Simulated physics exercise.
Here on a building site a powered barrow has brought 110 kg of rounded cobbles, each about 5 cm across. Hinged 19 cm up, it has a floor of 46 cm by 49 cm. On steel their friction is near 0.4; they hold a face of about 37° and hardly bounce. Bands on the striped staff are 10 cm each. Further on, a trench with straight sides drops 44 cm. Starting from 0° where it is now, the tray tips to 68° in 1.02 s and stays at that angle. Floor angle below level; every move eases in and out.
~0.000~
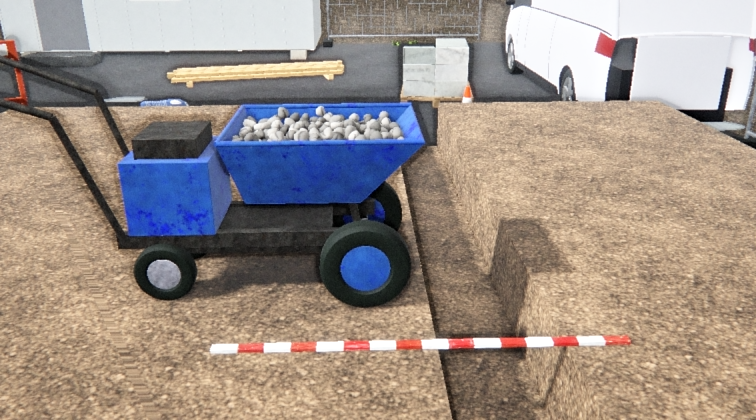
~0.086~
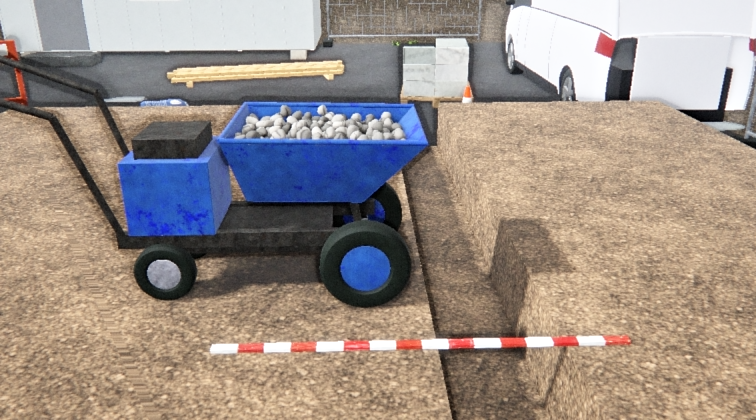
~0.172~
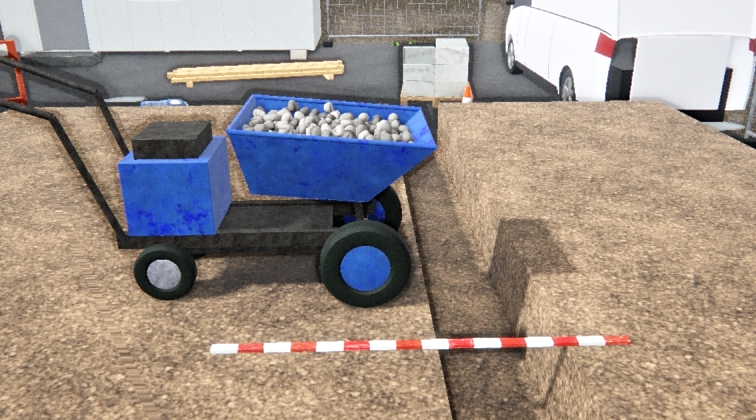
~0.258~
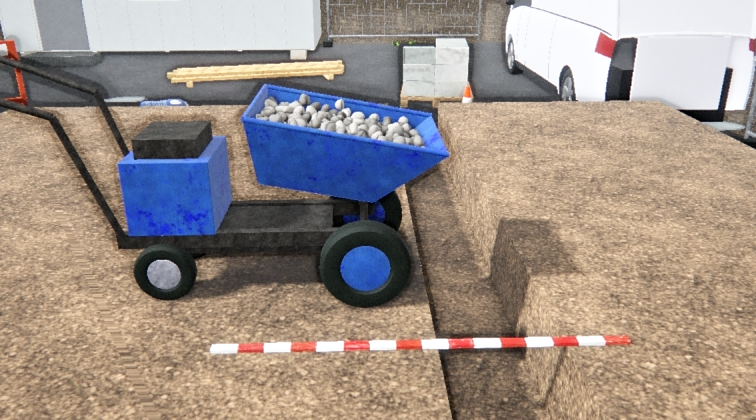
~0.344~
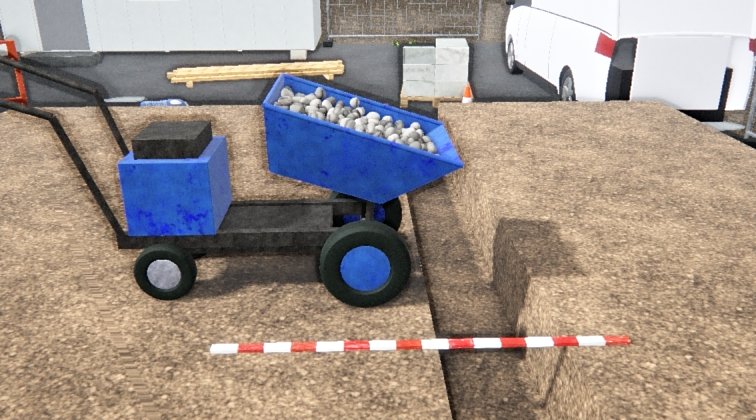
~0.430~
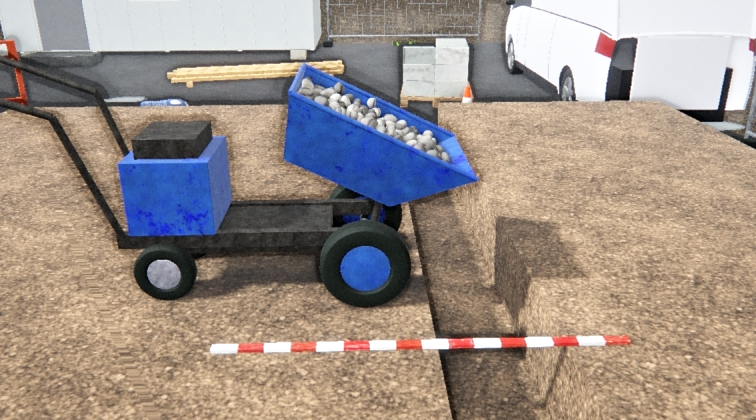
A blue tray full of rounded stones tilts steadily down to the right beside a trench.
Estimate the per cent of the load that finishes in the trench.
Roughly 54 percent.
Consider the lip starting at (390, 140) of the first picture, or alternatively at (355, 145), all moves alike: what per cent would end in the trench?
First place: Near 90%; second place: Near 100%.
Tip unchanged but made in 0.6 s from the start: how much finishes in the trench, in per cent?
Close to 40 per cent then.
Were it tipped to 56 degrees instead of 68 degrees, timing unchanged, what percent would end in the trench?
About 50 per cent would end up in the trench.
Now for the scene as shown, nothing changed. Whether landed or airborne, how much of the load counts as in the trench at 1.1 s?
About 20%.
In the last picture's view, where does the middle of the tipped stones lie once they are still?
Their middle ends up near (517, 328).
After 0.8 s the floor is at 57°; 100 % in the tray; the foremost stones are at (495, 212).
After 1.1 s the floor is at 68°; 59 % in the tray, 20 % in the trench, 21 % past the trench; the foremost stones are at (581, 271).
After 1.5 s the floor is at 68°; 21 % in the tray, 34 % in the trench, 45 % past the trench; the foremost stones are at (666, 253).
After 3.4 s the floor is at 68°; 0 % in the tray, 54 % in the trench, 46 % past the trench; the foremost stones are at (708, 230).
